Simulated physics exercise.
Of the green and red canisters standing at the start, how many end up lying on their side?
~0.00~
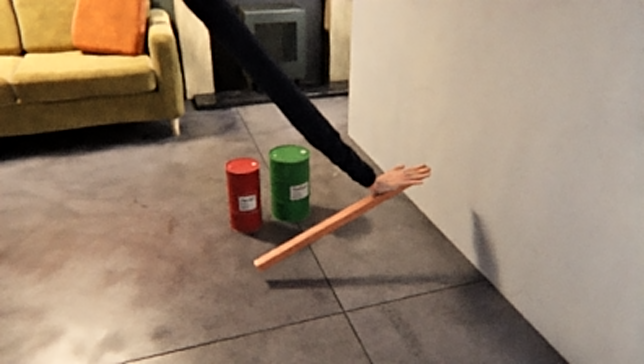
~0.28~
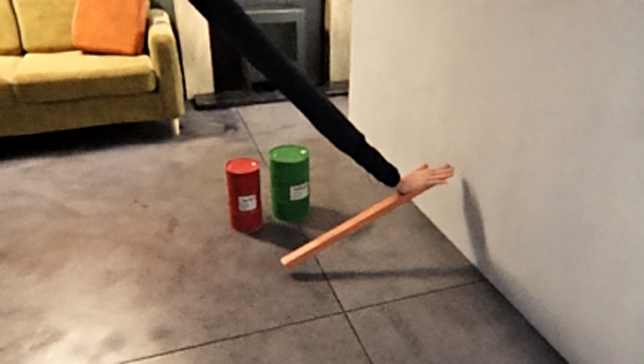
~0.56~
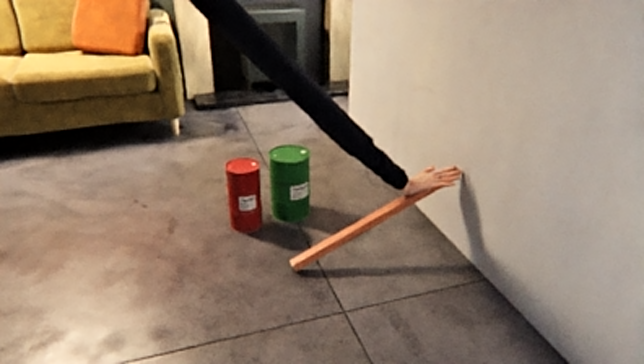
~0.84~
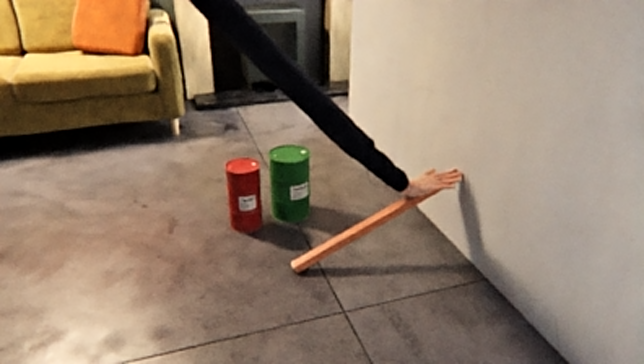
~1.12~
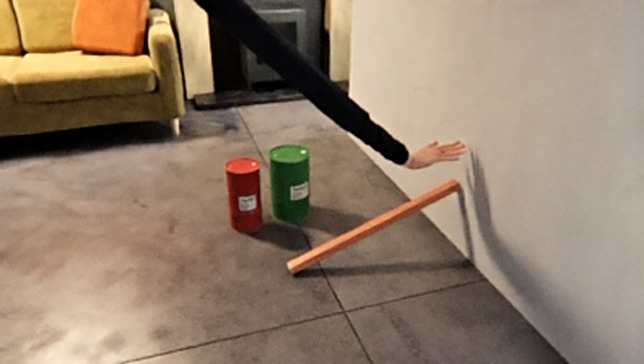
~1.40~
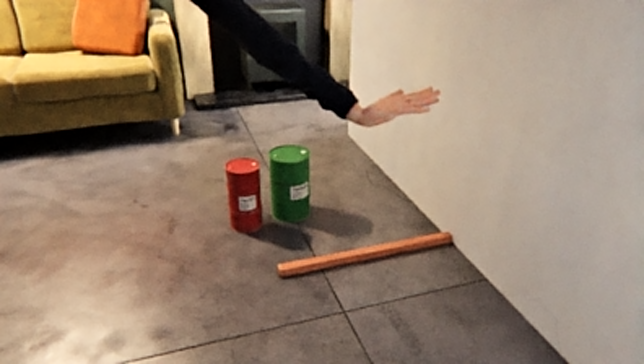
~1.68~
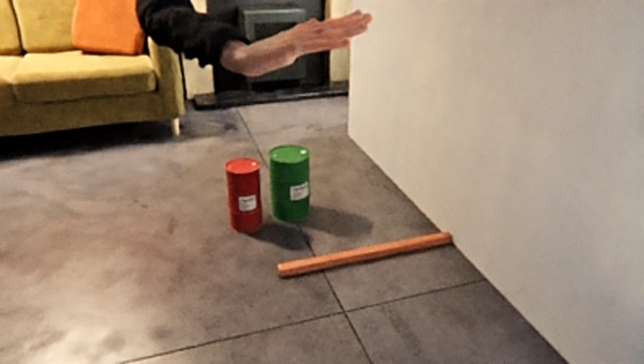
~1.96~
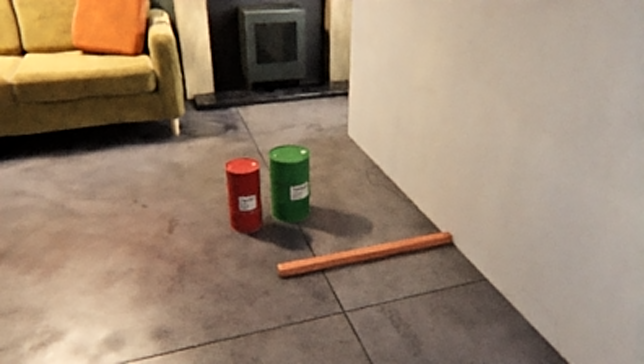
None of them do. Both the green canister and the red canister are still standing upright at the end.
